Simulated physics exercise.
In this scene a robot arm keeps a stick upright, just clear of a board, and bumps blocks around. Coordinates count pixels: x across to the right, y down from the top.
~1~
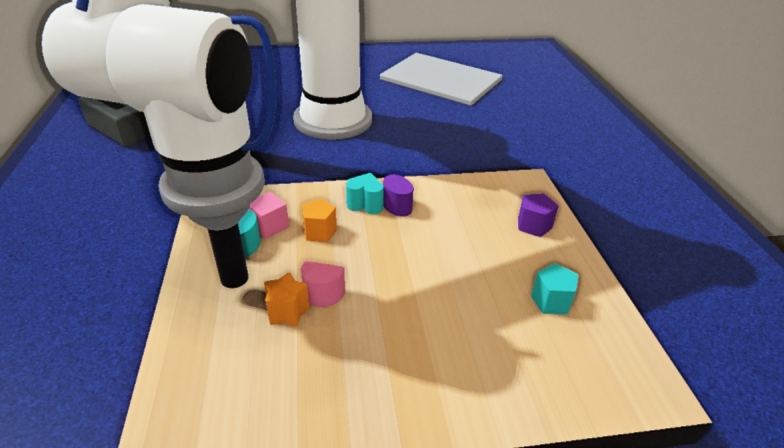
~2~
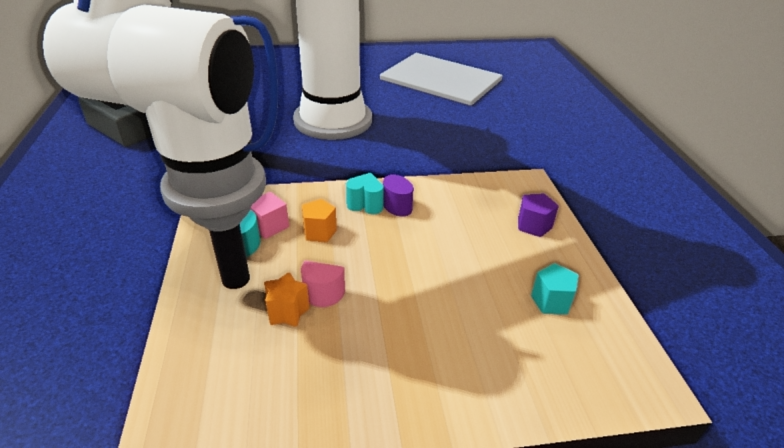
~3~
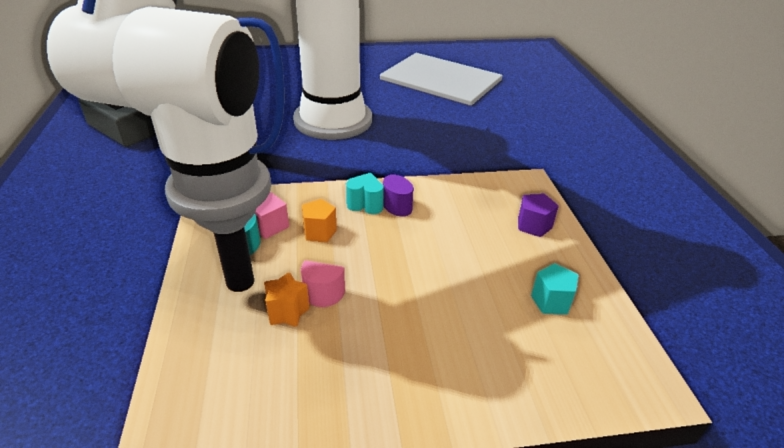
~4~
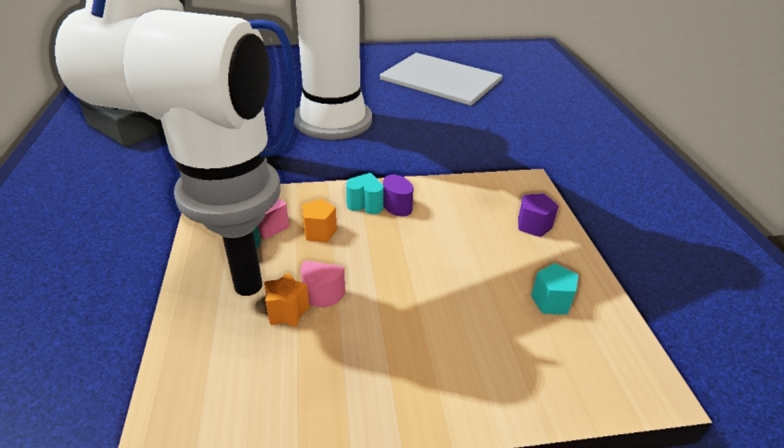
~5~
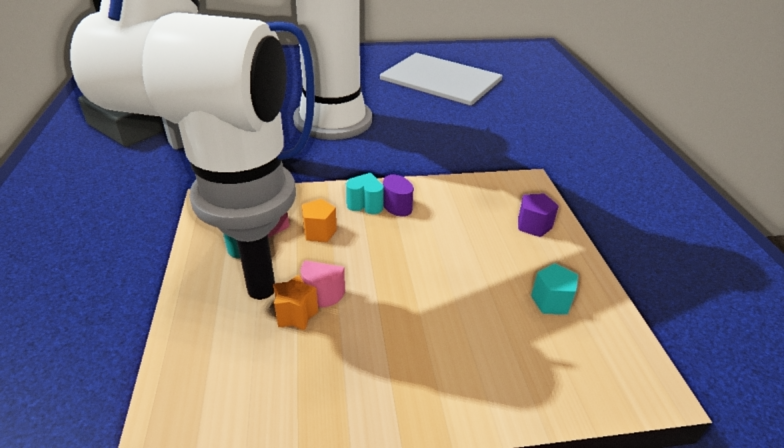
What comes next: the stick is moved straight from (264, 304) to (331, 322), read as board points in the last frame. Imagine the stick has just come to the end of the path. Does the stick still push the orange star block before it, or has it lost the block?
Kept ahead.
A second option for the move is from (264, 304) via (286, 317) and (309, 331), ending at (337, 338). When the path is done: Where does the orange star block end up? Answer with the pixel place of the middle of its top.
The centre of its top will be at (361, 299).
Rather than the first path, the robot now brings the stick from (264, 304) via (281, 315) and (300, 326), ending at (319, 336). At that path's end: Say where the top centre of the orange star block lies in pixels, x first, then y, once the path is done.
The orange star block ends near (349, 301).
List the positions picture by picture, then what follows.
The first picture shows tip of the stick at (235, 279), middles of tops, orange star block at (284, 288), pink D-shaped block at (321, 271).
The second picture shows stick at (236, 280), nothing pushed.
The third picture shows stick at (241, 283), nothing pushed.
The fourth picture shows stick at (249, 287), nothing pushed.
The fifth picture shows stick at (262, 290), orange star block at (293, 290), pink D-shaped block at (321, 271).
On the path given first. Halfway along, stick at (296, 298); orange star block at (326, 302), turned 15° clockwise; pink D-shaped block at (329, 270).
At the end, stick at (330, 308); orange star block at (352, 318), turned 45° clockwise; pink D-shaped block at (329, 270).
